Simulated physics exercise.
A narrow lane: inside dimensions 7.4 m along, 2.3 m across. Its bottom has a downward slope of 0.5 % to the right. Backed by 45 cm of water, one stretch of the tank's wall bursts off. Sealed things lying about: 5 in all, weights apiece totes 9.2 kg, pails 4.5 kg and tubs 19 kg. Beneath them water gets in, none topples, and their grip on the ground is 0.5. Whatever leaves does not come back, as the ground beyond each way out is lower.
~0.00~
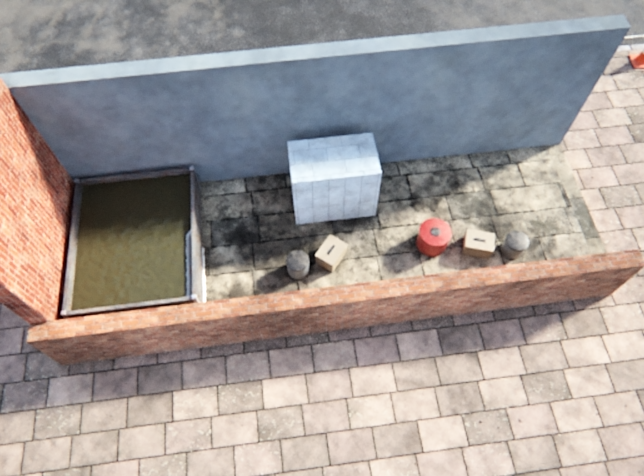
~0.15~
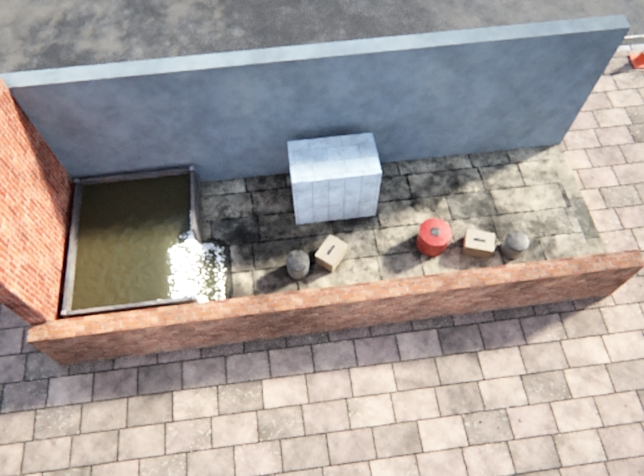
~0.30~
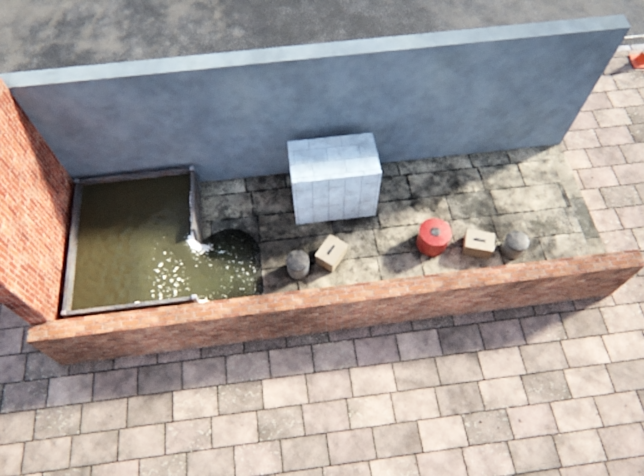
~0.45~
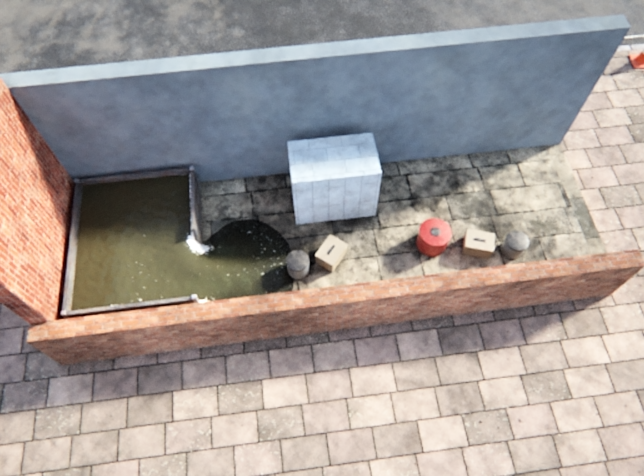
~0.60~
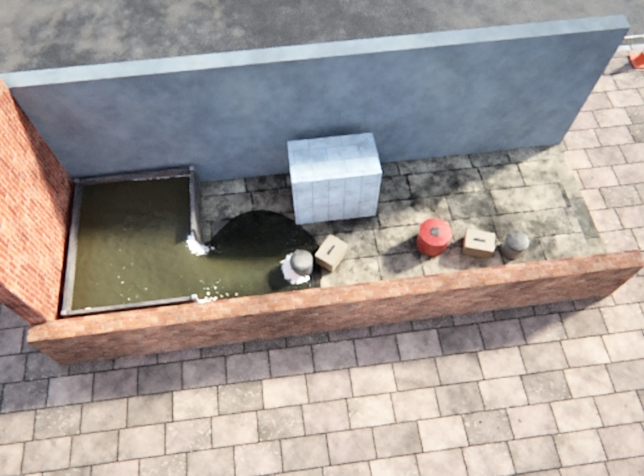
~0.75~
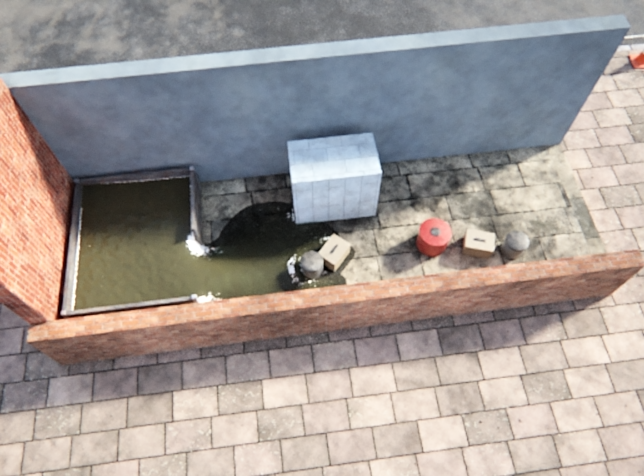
At the start, murky water sits in a tank at the left of a walled lane, with a pale block, boxes, grey objects and a red tub to its right. Water then bursts through the tank's right side and spreads rightward, surrounding the nearest grey object and shifting it slightly right.
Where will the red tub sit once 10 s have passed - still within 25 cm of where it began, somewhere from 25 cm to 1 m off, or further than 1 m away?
Long way.
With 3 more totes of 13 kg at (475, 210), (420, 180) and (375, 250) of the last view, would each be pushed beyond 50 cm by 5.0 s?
Item one beyond the mark, item two within the mark, item three beyond the mark.
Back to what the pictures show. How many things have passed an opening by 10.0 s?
That would be 2.
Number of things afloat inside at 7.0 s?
Count at that moment: 0.
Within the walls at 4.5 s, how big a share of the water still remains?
About 80 per cent.
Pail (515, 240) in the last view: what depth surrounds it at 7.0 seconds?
About 3 cm.
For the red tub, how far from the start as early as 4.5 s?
Roughly 140 cm.
After 2.0 s the red tub is near (447, 230), 0.2 m from its start, aground; 0 of 5 are out; 2 afloat.
After 4.5 s the red tub is near (525, 208), 1.4 m from its start, aground; 1 of 5 are out; 0 afloat.
After 7.0 s the red tub is near (525, 208), 1.4 m from its start, aground; 2 of 5 are out; 0 afloat.
After 10.0 s the red tub is near (525, 208), 1.4 m from its start, aground; 2 of 5 are out; 0 afloat.
